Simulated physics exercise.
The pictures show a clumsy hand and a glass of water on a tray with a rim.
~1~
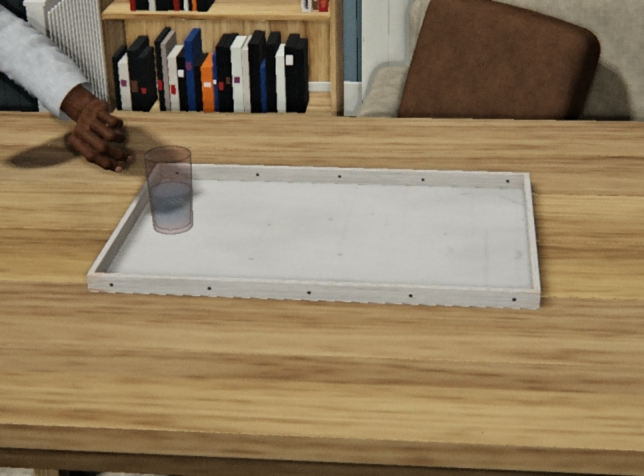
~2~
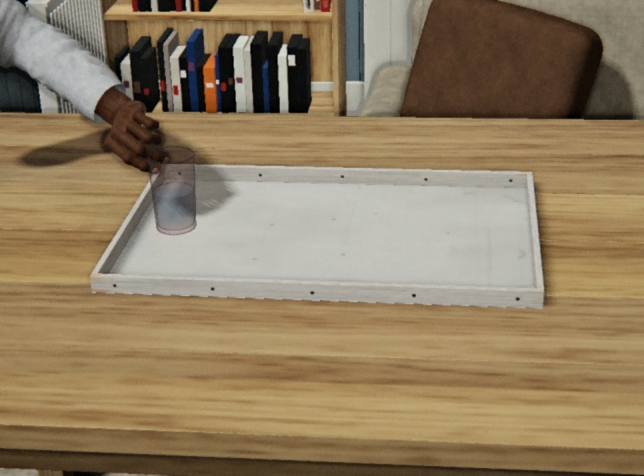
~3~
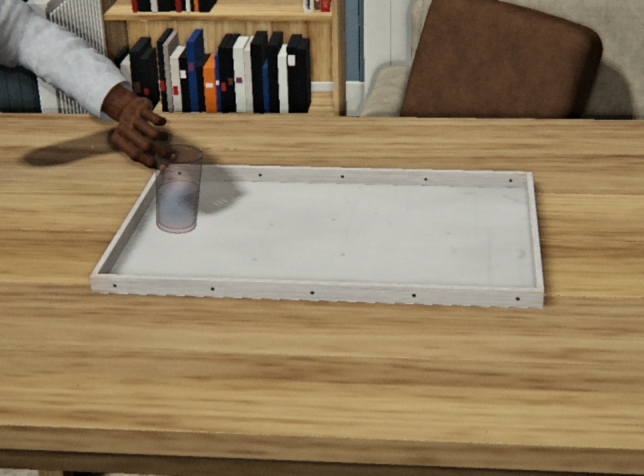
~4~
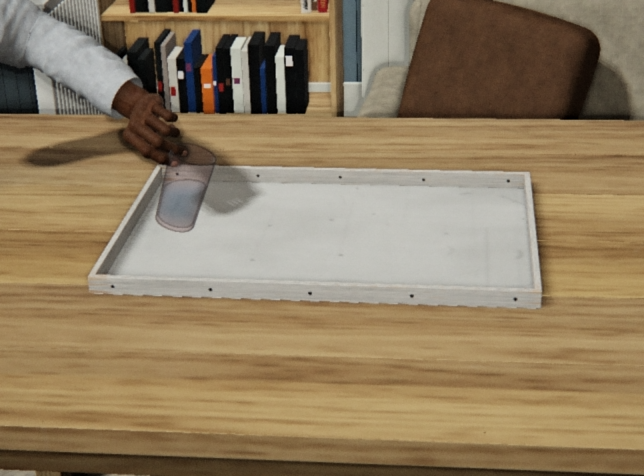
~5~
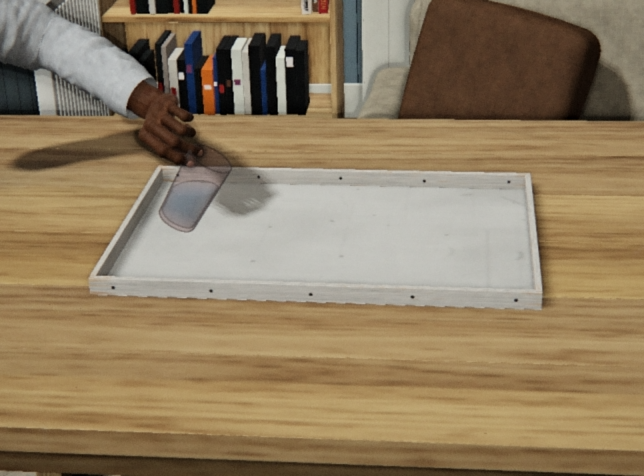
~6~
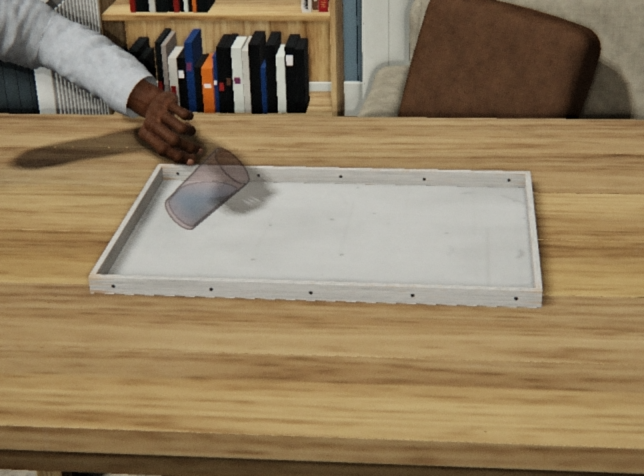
A hand reaches in from the left and nudges a glass of water, tilting it rightward.
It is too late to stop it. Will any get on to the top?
The spill keeps within the tray.
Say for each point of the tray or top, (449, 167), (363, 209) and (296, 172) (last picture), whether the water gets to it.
First untouched, second reached, third clear of it.
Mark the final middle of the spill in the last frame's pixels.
Near (434, 235).
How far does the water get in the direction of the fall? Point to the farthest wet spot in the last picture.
Close to (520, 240).
Next, the glass lies in the tray; the puddle covers about as much as a plate; the top is dry.
After that, the puddle covers about as much as a tray; the top is dry.
Finally, the puddle covers about as much as a tray; the top is dry.
